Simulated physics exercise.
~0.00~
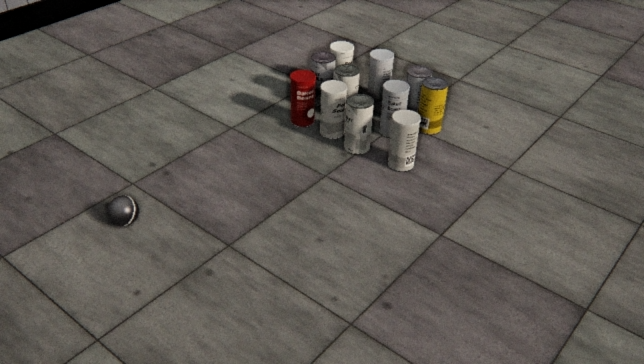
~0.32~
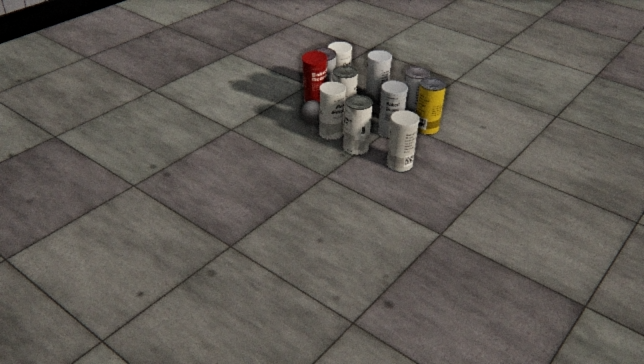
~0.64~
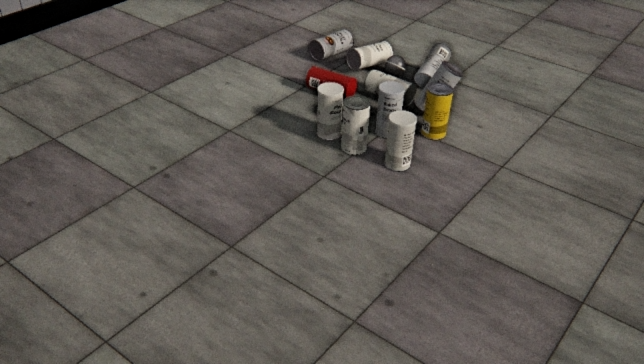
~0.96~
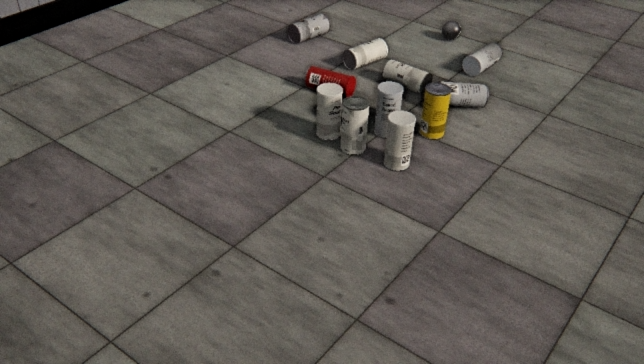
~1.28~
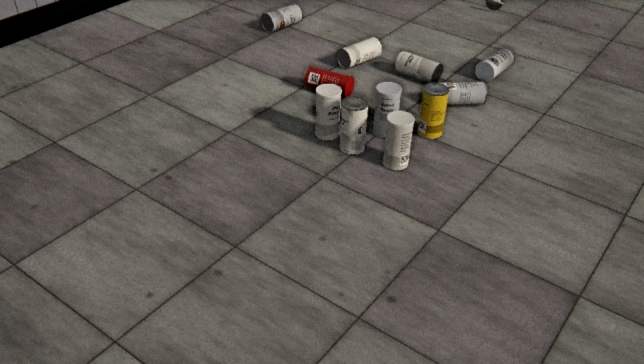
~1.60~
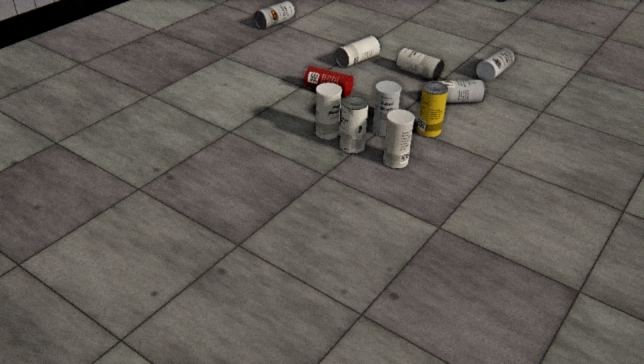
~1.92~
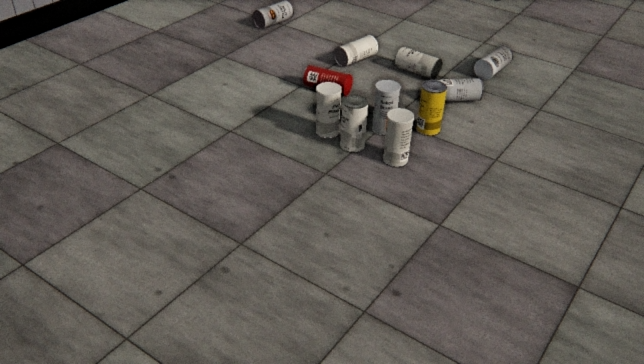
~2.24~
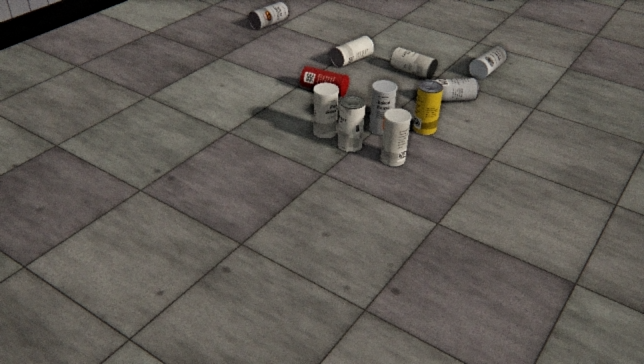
A dark steel ball rolls across a grey tiled floor, seen from above at an angle, toward a cluster of upright canisters, mostly white and grey, with a red one at the left and a yellow one at the right. It travels up and to the right and strikes the group beside the red canister. The red canister and several pale ones behind it topple, some rolling outward, while the ball passes through and leaves at the top right. One pale canister rolls off to the upper left. At the end, six canisters lie scattered, while the yellow one and four pale ones still stand.
